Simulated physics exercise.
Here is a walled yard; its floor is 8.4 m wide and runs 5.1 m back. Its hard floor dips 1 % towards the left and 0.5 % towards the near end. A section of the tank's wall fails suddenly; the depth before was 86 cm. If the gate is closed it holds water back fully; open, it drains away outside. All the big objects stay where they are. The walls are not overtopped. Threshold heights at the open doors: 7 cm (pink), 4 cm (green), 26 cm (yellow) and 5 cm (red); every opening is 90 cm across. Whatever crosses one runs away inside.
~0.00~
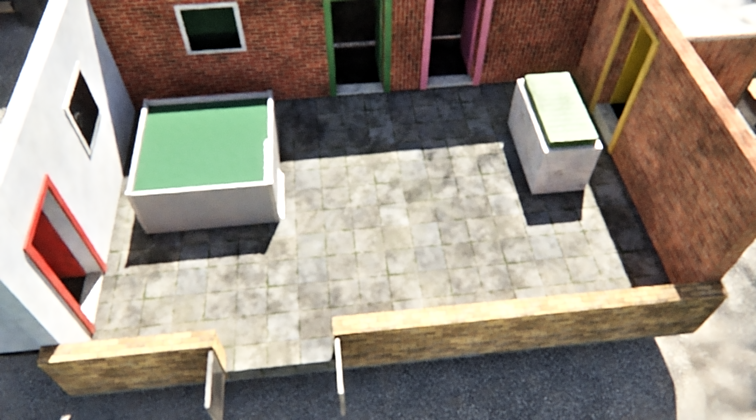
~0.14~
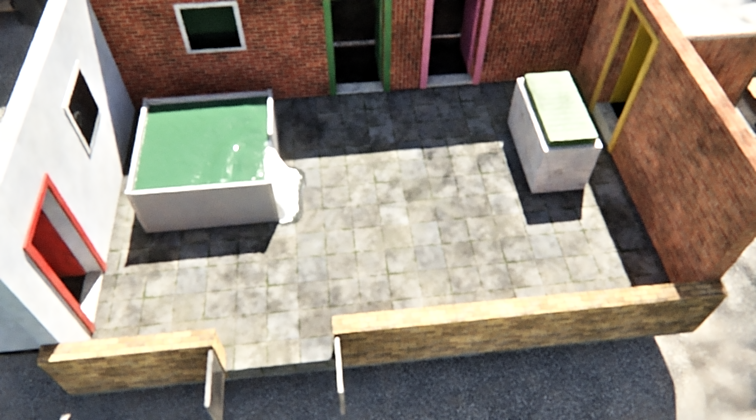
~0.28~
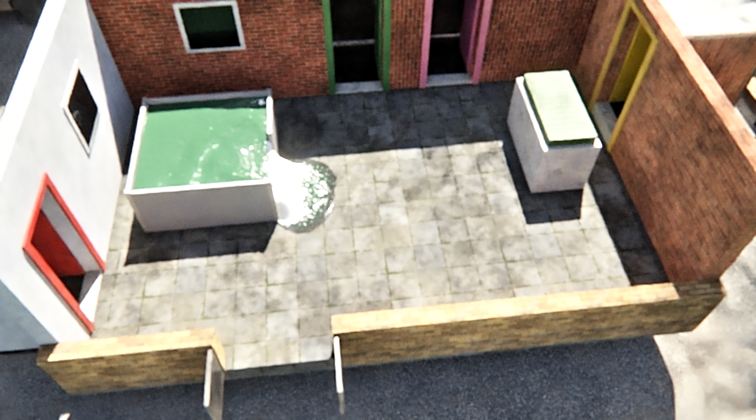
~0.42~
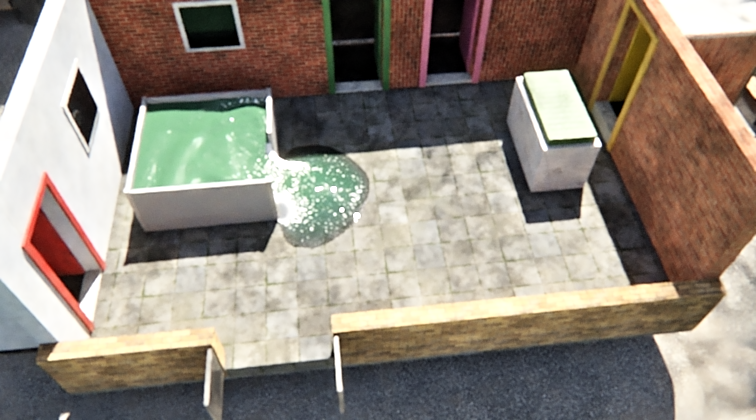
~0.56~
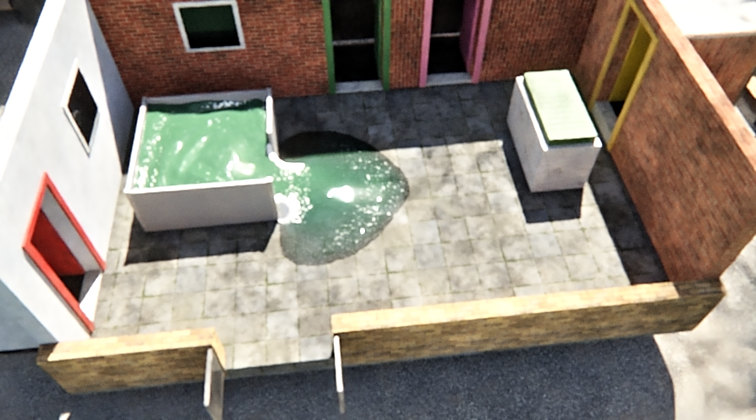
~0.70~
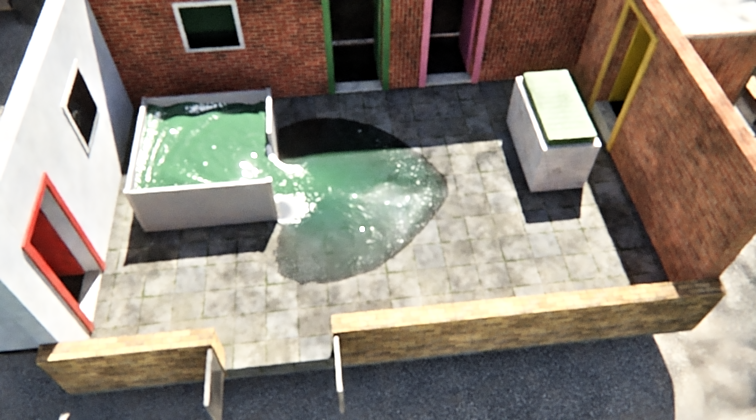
In a walled yard with brick walls and paved ground, green water in a pale tank on the left bursts through its right side and spreads rightward across the paving in a widening, glistening pool, as the tank's surface ripples.
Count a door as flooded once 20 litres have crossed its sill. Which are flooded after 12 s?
Door by door: At the pink door it exceeds the limit; at the green door it passes the limit; at the yellow door it stays under the limit; at the red door it goes over the limit.
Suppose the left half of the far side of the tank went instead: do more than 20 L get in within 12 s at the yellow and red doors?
Against that limit: Yellow below, red over.
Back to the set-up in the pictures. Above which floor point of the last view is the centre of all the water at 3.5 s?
At about (384, 190).
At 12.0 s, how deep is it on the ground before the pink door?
Roughly 6.0 cm deep.
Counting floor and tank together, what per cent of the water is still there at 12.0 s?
Some 90 per cent remains.
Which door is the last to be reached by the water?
Last comes the red one.
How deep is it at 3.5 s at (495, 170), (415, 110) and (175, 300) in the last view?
About 14, 2 and 0 cm.
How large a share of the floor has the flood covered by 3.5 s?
Near 65 per cent is wet.
After 1.4 s water covers 45 % of the floor and is deepest (48 cm) near (282, 204); pink door not reached, green door 6 cm at the sill, 0 L in, yellow door not reached, red door not reached.
After 2.2 s water covers 60 % of the floor and is deepest (36 cm) near (282, 204); pink door 10 cm at the sill, 0 L in, green door 3 cm at the sill, 1 L in, yellow door not reached, red door not reached.
After 3.5 s water covers 65 % of the floor and is deepest (33 cm) near (601, 279); pink door 13 cm at the sill, 11 L in, green door 3 cm at the sill, 3 L in, yellow door 8 cm at the sill, 0 L in, red door not reached.
After 7.0 s water covers 75 % of the floor and is deepest (18 cm) near (564, 317); pink door 13 cm at the sill, 53 L in, green door 5 cm at the sill, 4 L in, yellow door 15 cm at the sill, 0 L in, red door not reached.
After 12.0 s water covers 100 % of the floor and is deepest (20 cm) near (114, 219); pink door 6 cm at the sill, 75 L in, green door 7 cm at the sill, 44 L in, yellow door 4 cm at the sill, 0 L in, red door 14 cm at the sill, 41 L in.
